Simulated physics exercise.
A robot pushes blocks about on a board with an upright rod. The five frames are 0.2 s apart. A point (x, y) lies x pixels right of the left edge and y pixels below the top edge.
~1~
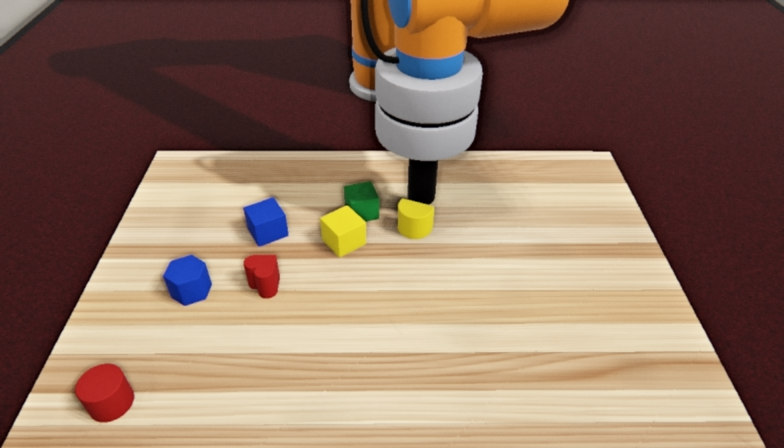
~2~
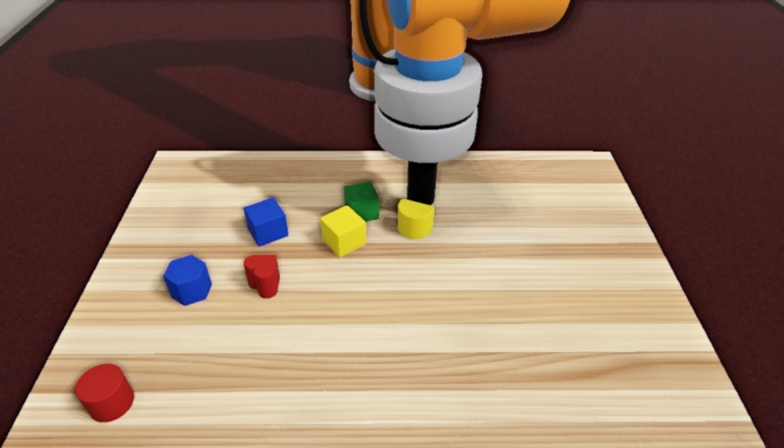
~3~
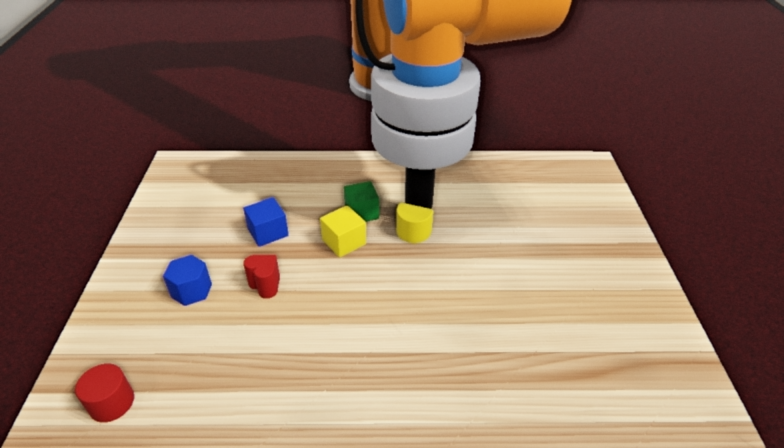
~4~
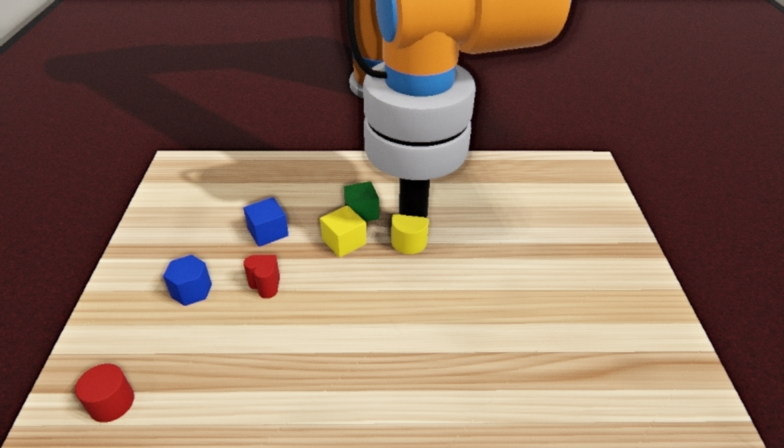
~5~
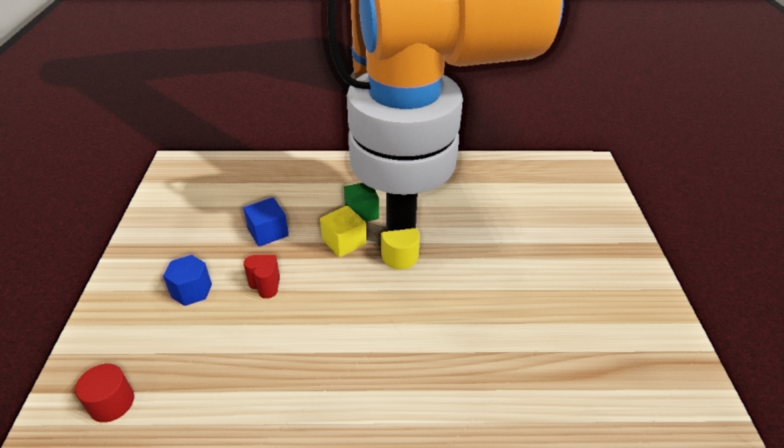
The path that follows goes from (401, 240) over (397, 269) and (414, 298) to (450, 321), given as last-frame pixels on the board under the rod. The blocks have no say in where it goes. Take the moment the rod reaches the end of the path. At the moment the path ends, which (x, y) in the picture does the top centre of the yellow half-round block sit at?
Most likely (397, 296).
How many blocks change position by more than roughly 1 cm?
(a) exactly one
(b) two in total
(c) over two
Choice a: Exactly one.
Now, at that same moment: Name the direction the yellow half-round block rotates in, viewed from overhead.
Looking down on the board, it turns clockwise.
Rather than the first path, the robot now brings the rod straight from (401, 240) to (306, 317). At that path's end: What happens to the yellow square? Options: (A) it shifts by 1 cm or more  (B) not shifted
My answer is option B.
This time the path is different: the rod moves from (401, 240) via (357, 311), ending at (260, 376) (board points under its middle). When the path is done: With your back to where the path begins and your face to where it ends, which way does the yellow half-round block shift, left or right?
The yellow half-round block goes left.
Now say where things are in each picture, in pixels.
In the first picture, rod's lower end at (421, 199); yellow square at (343, 220); yellow half-round block at (415, 208).
In the second picture, rod at (421, 201); blocks still.
In the third picture, rod at (419, 207); yellow half-round block at (414, 212).
In the fourth picture, rod at (413, 216); yellow half-round block at (410, 223).
In the fifth picture, rod at (401, 229); yellow square at (343, 220); yellow half-round block at (402, 237).
On the path given first. One third of the way, rod at (398, 258); yellow half-round block at (395, 268), turned 15° clockwise.
Two thirds of the way, rod at (415, 287); yellow half-round block at (397, 295), turned 50° clockwise.
At the end, rod at (452, 310); yellow square still; yellow half-round block at (397, 296), turned 55° clockwise.
